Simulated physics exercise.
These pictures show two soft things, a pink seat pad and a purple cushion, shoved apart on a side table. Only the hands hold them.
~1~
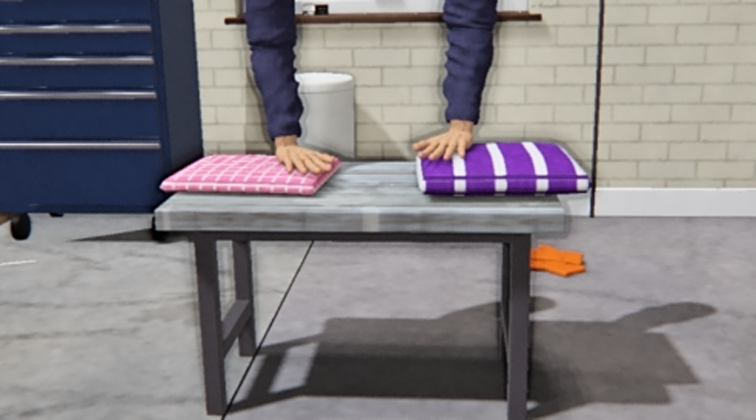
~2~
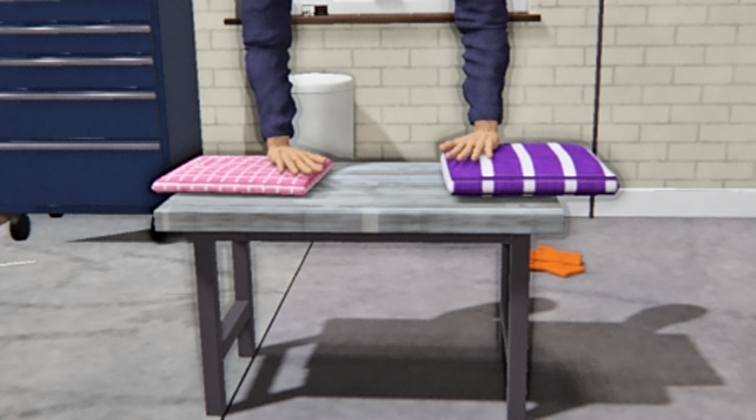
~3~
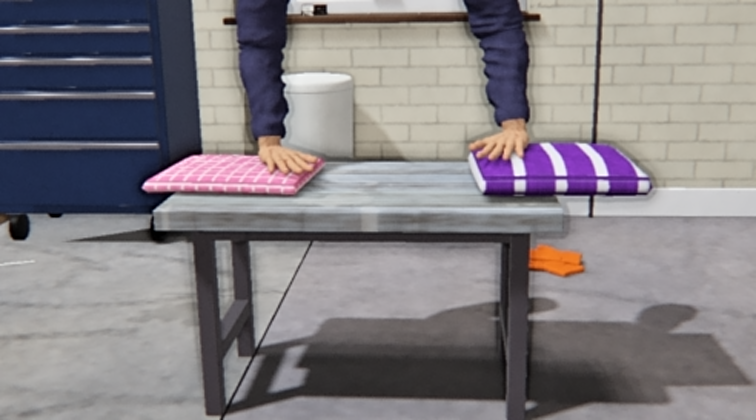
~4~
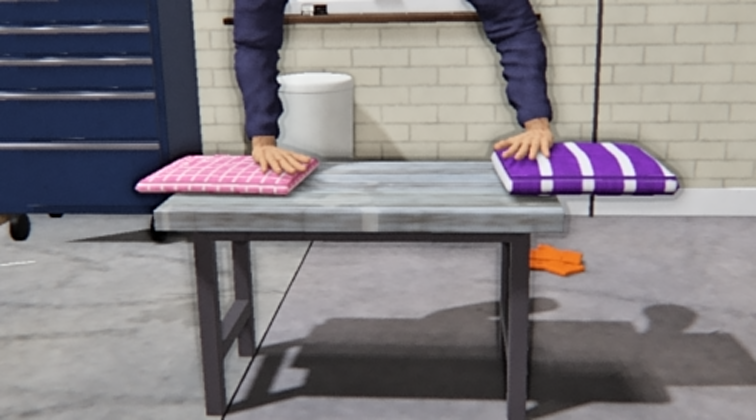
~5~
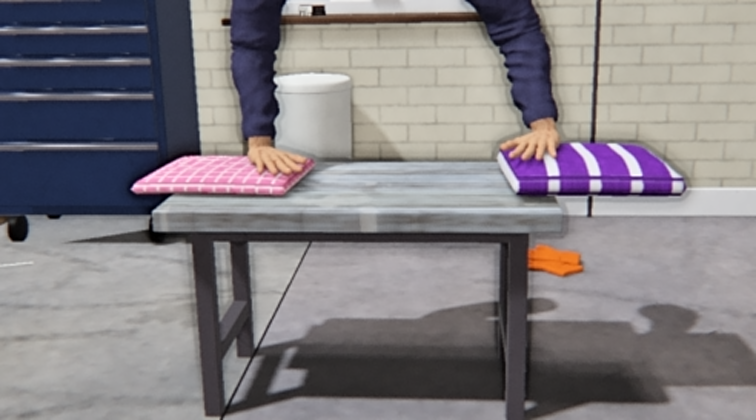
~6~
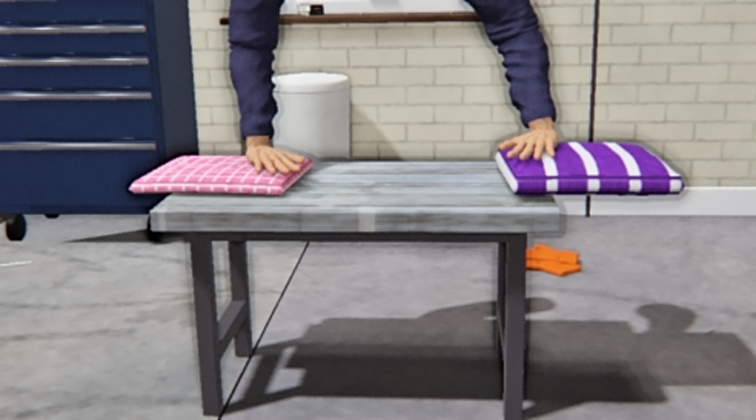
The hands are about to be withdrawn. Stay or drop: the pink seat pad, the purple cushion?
The pink seat pad remains on top; the purple cushion goes down.
Then, 0.46 s after the last picture, seat pad lying still; cushion on the floor near (598, 317).
Then, 0.78 s after the last picture, seat pad lying still; cushion on the floor near (671, 318).
At rest, seat pad lying still; cushion on the floor near (682, 346). The pink seat pad holds its place and the purple cushion slumps off the end.
